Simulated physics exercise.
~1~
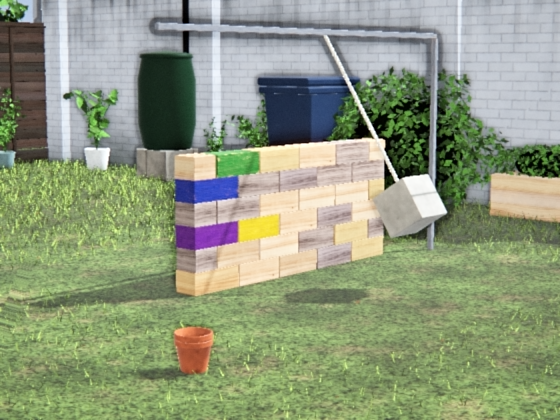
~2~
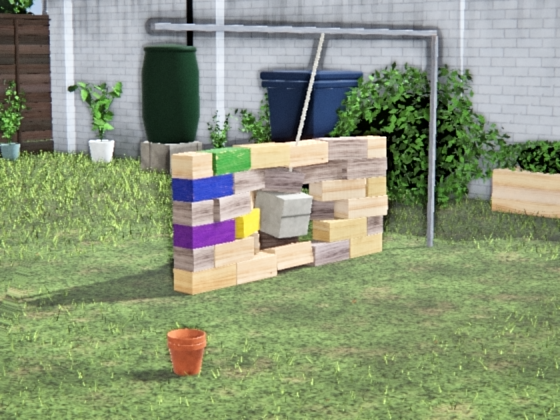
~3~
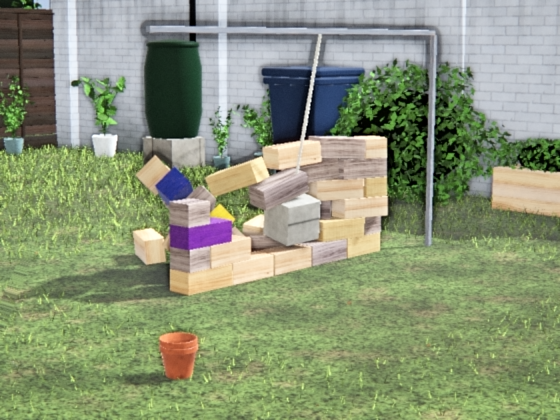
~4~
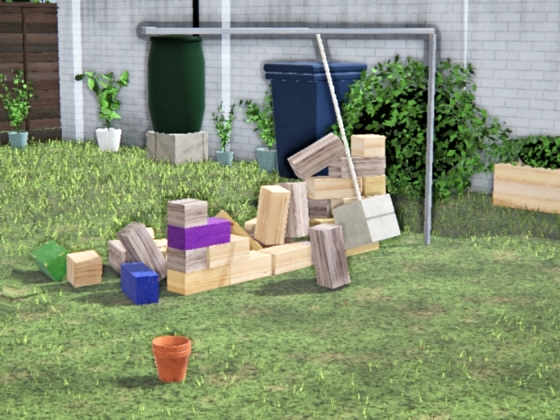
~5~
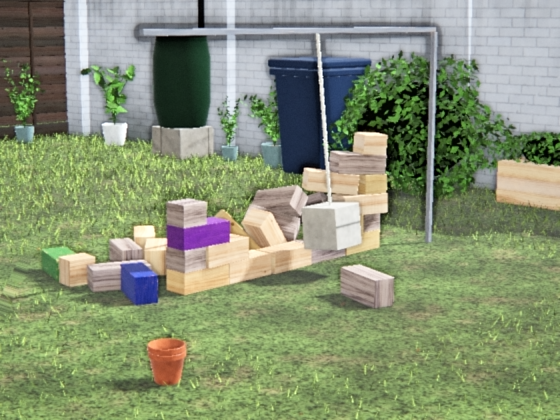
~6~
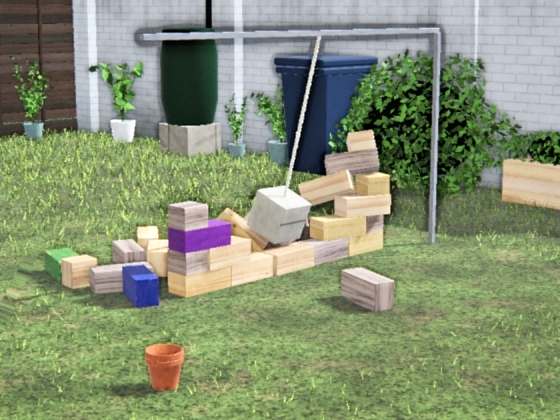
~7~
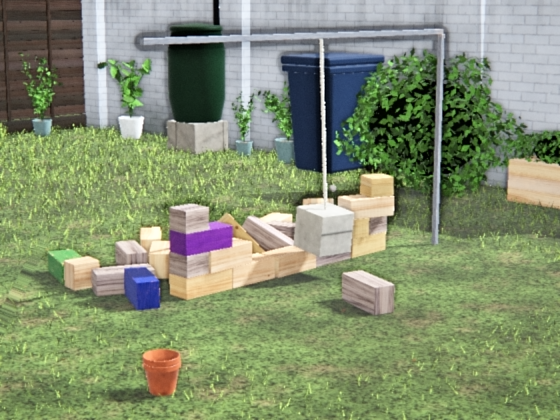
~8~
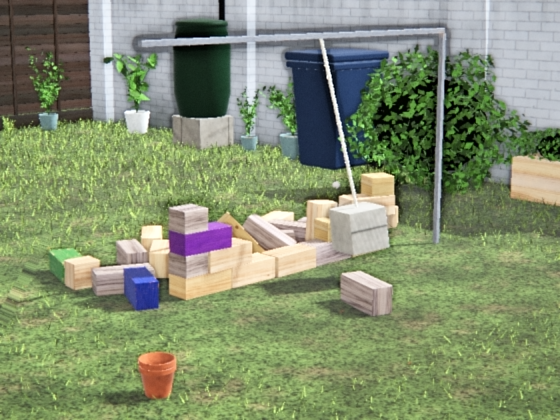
The video shows a pale block swinging on a line from a metal frame into a wall of stacked wooden blocks in a garden, knocking the green, blue and yellow ones loose; it keeps swinging over the collapsed wall, while the purple block stays in place near a terracotta pot.
